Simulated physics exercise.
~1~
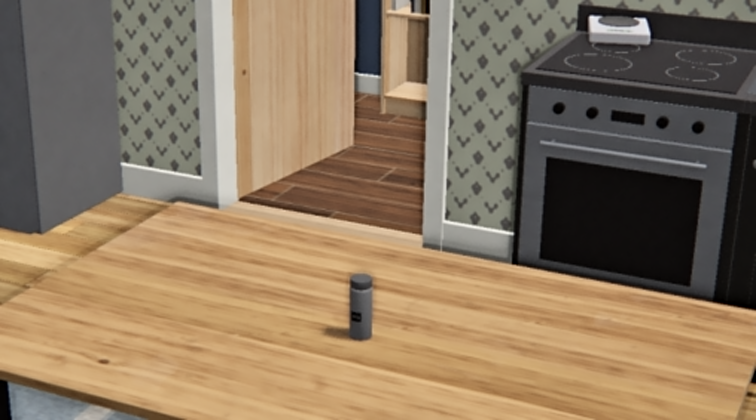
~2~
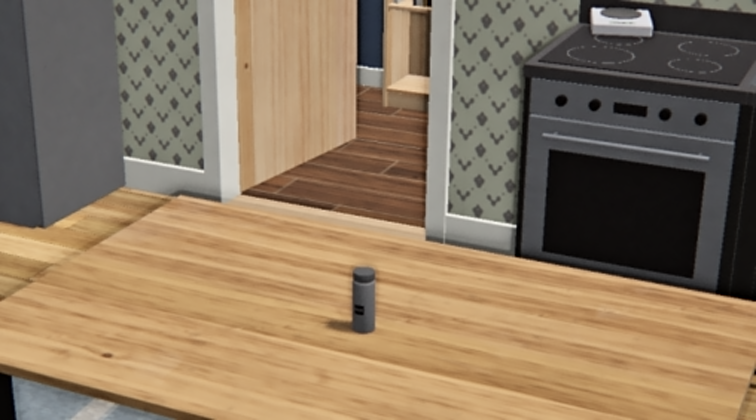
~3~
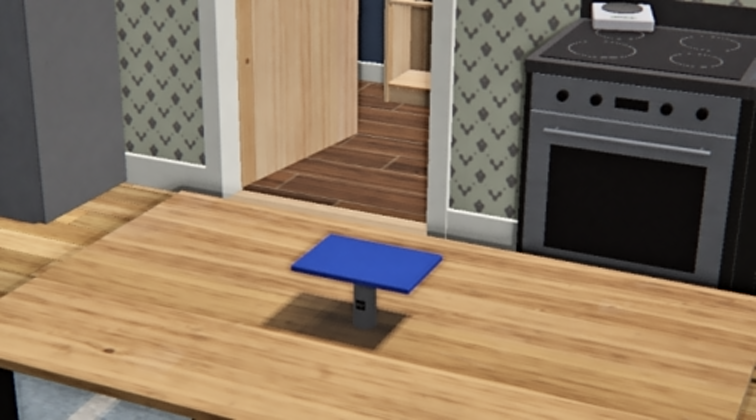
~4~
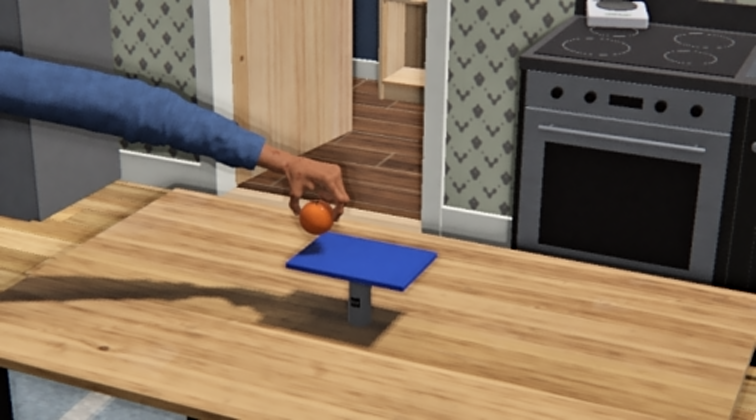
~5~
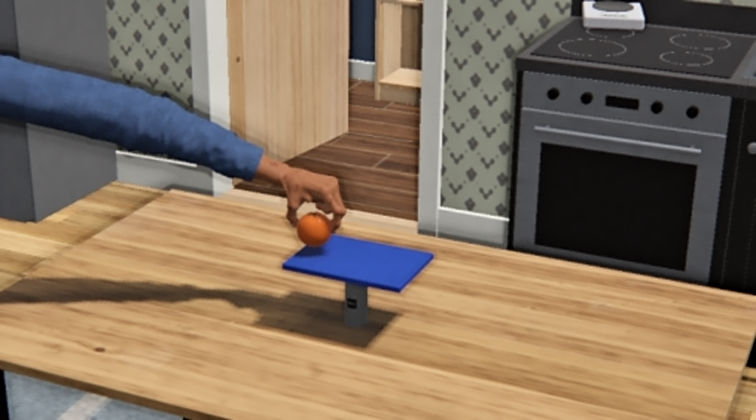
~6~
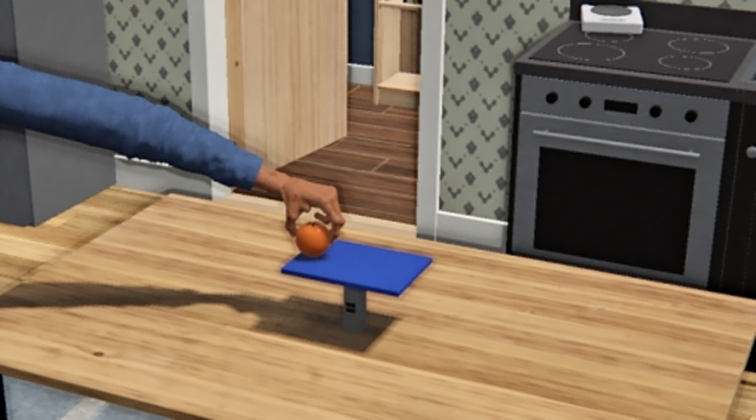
At first, a small grey shaker stands alone on a wooden table in a kitchen. Then a flat blue board appears balanced on top of it. A hand in a blue sleeve reaches in from the left and lowers an orange tomato onto the board's left side, keeping hold of it.
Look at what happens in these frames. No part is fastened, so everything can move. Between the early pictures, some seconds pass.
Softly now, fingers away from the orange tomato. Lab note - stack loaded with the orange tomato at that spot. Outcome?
Outcome: Toppled.
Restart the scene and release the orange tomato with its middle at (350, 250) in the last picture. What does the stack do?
Outcome: Stable.
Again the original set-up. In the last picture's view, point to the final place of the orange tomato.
At about (276, 298).
Then, 0.40 s on from there, orange tomato now fallen; blue lid turned 52° from how it was put.
Then, 0.70 s on from there, blue lid now fallen; grey shaker on its side.
In the end, fallen, grey shaker, blue lid and orange tomato. At the end, from the last picture's camera, orange tomato near (276, 298). The stack comes apart.
